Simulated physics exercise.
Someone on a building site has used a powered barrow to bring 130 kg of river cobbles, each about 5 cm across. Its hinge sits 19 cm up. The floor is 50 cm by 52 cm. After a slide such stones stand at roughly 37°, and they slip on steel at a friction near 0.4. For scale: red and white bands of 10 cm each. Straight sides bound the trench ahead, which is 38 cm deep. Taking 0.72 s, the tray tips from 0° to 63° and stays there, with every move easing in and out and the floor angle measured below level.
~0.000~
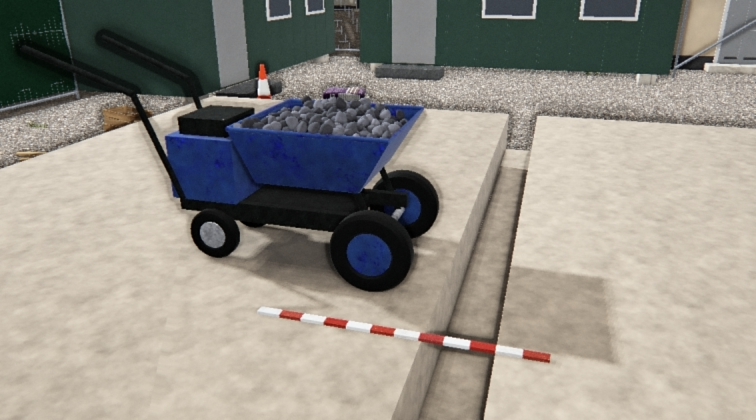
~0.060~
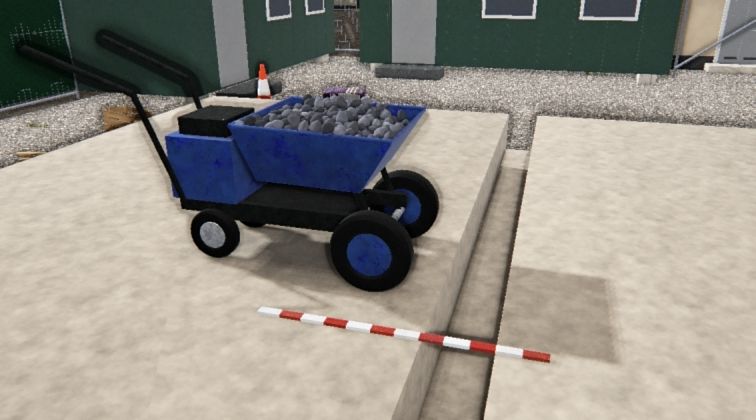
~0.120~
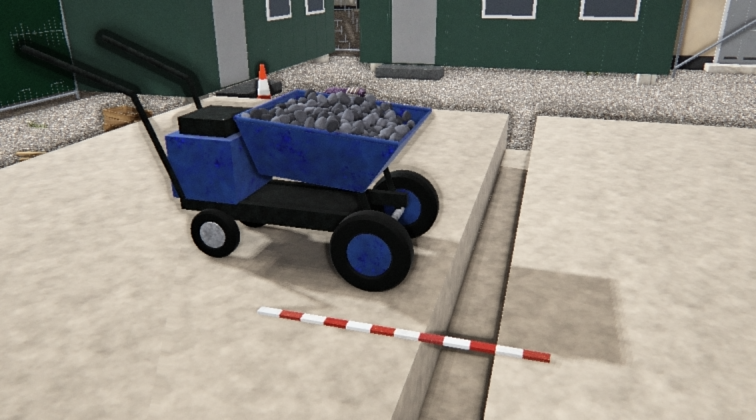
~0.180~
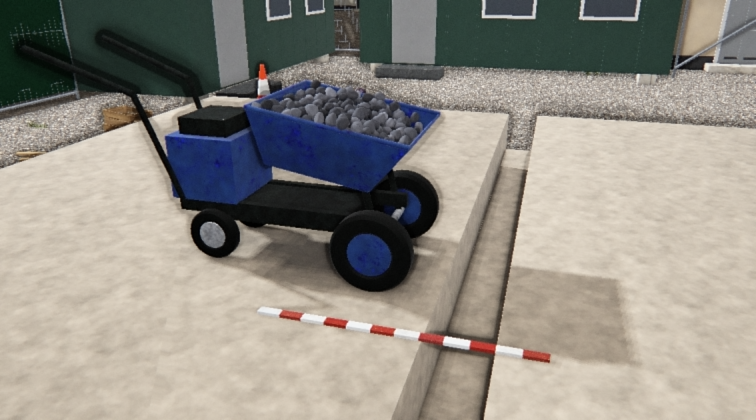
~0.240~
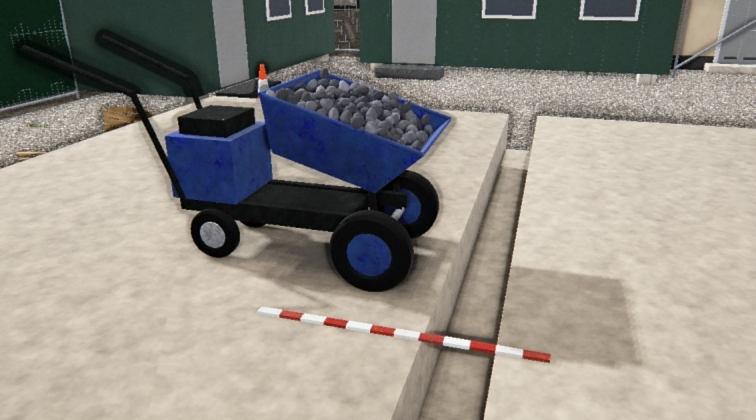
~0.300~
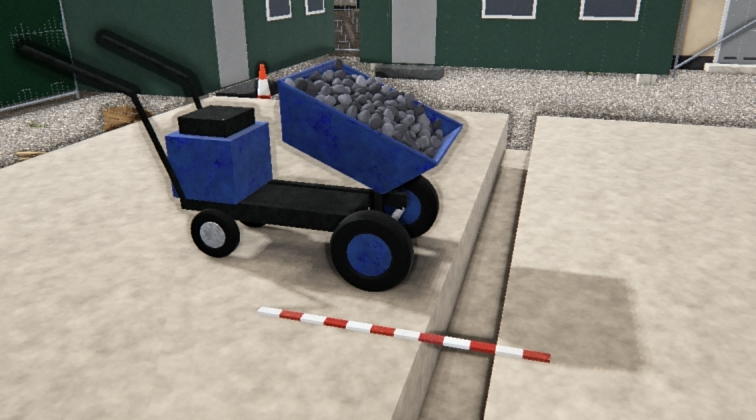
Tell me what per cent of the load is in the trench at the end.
Some 14 per cent.
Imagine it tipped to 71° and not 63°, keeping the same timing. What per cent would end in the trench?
Close to 25 per cent then.
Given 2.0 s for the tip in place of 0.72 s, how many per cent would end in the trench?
It'd be some 35 per cent.
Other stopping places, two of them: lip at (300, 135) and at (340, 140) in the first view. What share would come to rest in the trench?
Roughly 55 in a hundred, then 45 in a hundred.
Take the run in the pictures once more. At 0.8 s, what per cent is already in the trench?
About 5%.
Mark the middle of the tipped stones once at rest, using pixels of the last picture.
(565, 279).
After 0.5 s the floor is at 53°; 100 % in the tray; the foremost stones are at (479, 173).
After 0.8 s the floor is at 63°; 77 % in the tray, 3 % in the trench, 20 % past the trench; the foremost stones are at (569, 255).
After 1.2 s the floor is at 63°; 43 % in the tray, 3 % in the trench, 54 % past the trench; the foremost stones are at (719, 294).
After 3.1 s the floor is at 63°; 29 % in the tray, 14 % in the trench, 57 % past the trench; the foremost stones are past the picture's edge.
